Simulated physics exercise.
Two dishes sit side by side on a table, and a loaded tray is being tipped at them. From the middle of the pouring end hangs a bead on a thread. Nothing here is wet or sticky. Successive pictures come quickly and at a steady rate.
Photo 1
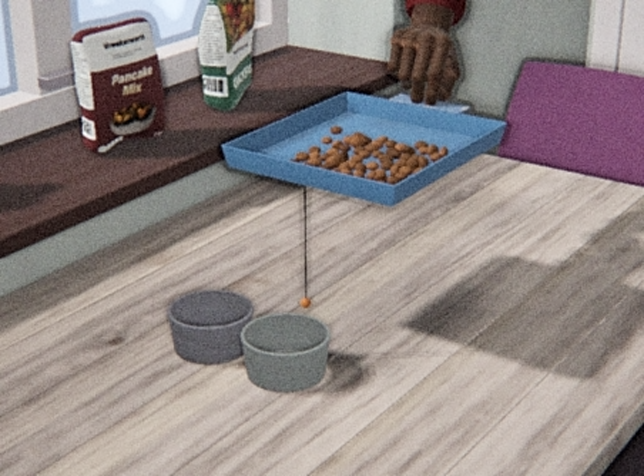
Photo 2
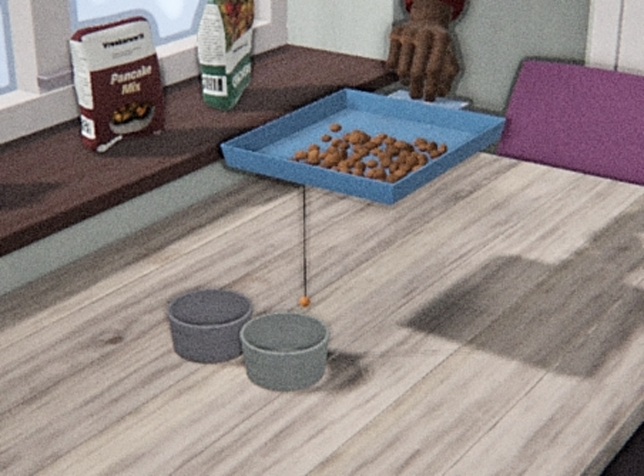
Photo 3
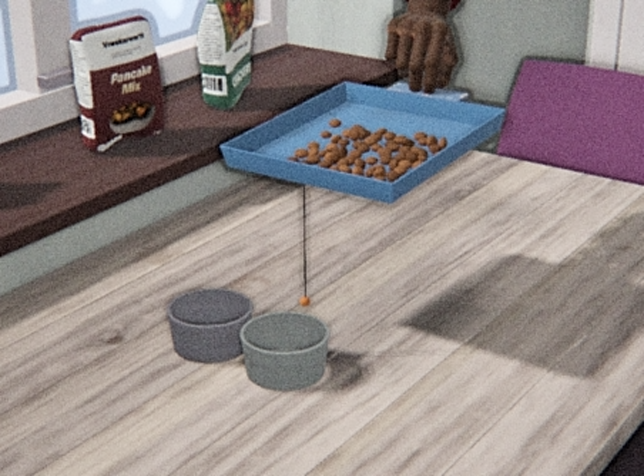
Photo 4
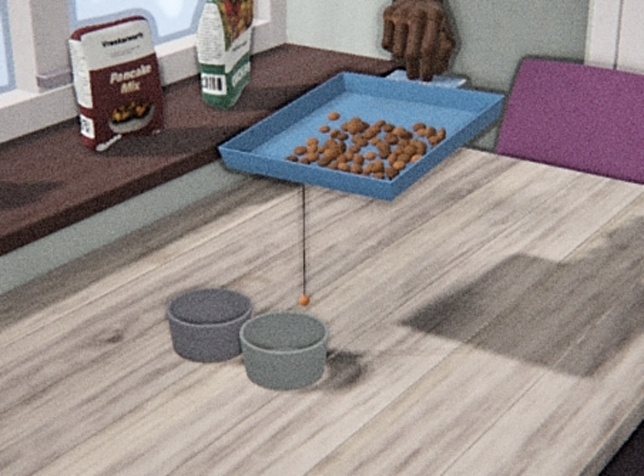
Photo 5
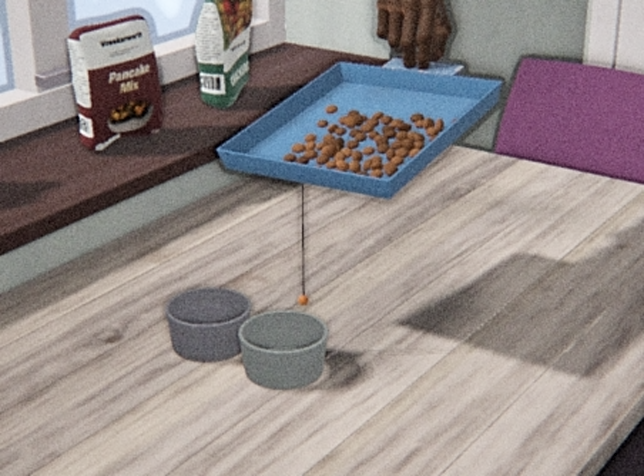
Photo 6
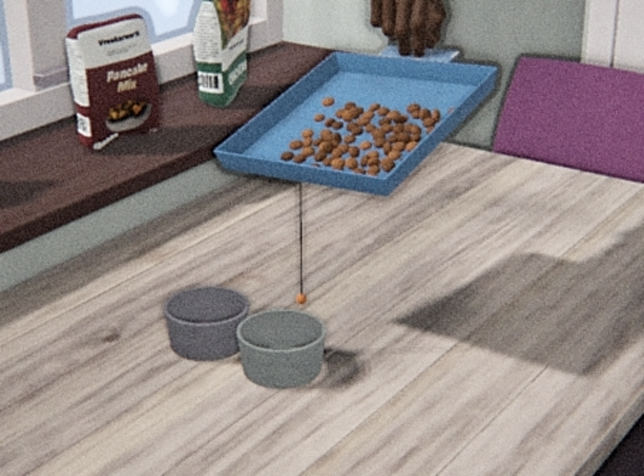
A hand held a blue tray of brown kibble above two small gray dishes on a wooden table, then gradually raised the tray's far side, tilting it slightly while the bead on a thread barely moved.
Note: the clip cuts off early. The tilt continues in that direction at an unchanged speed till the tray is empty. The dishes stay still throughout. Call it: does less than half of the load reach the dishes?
No.
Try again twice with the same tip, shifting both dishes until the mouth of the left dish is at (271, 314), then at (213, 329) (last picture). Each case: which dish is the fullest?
Well, the first go goes to the leftmost dish, and the second to the leftmost dish.
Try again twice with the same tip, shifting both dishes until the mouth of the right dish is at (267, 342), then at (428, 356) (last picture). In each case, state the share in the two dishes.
Approximately 50 percent, followed by approximately 0 percent.
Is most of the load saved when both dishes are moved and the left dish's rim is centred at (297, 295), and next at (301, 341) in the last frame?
The dishes end up with the lesser share in the first try and the lesser share in the second.
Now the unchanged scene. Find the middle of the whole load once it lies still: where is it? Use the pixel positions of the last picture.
Near (218, 341).
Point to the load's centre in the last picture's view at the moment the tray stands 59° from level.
Look close to (306, 149) in the last picture.
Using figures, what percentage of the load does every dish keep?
Looks like close to 60 % lands in the left dish and close to 20 % in the right one.
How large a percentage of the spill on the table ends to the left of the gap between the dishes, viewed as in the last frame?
Close to 60 %.
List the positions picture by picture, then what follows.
The first picture shows corners of the pouring end at (228, 145) and (393, 184), level; middle of the load at (373, 166), bits of dog kibble; left dish at (185, 340); right dish at (260, 367); bead on its thread at (306, 303).
The second picture shows corners of the pouring end at (227, 145) and (392, 183), level; middle of the load at (372, 164).
The third picture shows corners of the pouring end at (227, 145) and (391, 181), tipped barely, lowest at the left corner; middle of the load at (372, 161).
The fourth picture shows corners of the pouring end at (225, 147) and (389, 179), tipped a little, lowest at the left corner; middle of the load at (371, 156).
The fifth picture shows corners of the pouring end at (223, 148) and (387, 178), tipped a little, lowest at the left corner; middle of the load at (369, 151).
The sixth picture shows corners of the pouring end at (220, 149) and (383, 176), tipped a little, lowest at the left corner; middle of the load at (366, 146); left dish at (180, 337); right dish at (256, 363).
Soon, tray tipped steeply; all on the tray.
A while on, tray tipped right over; about a third on the tray; a small part in the right dish; about a quarter in the left dish; a small part outside both; about a third in the air.
Towards the end, tray tipped past a quarter turn; about a quarter in the right dish; about half in the left dish; about a quarter outside both.
Finally, tray tipped past a quarter turn; about a quarter in the right dish; about half in the left dish; about a quarter outside both.
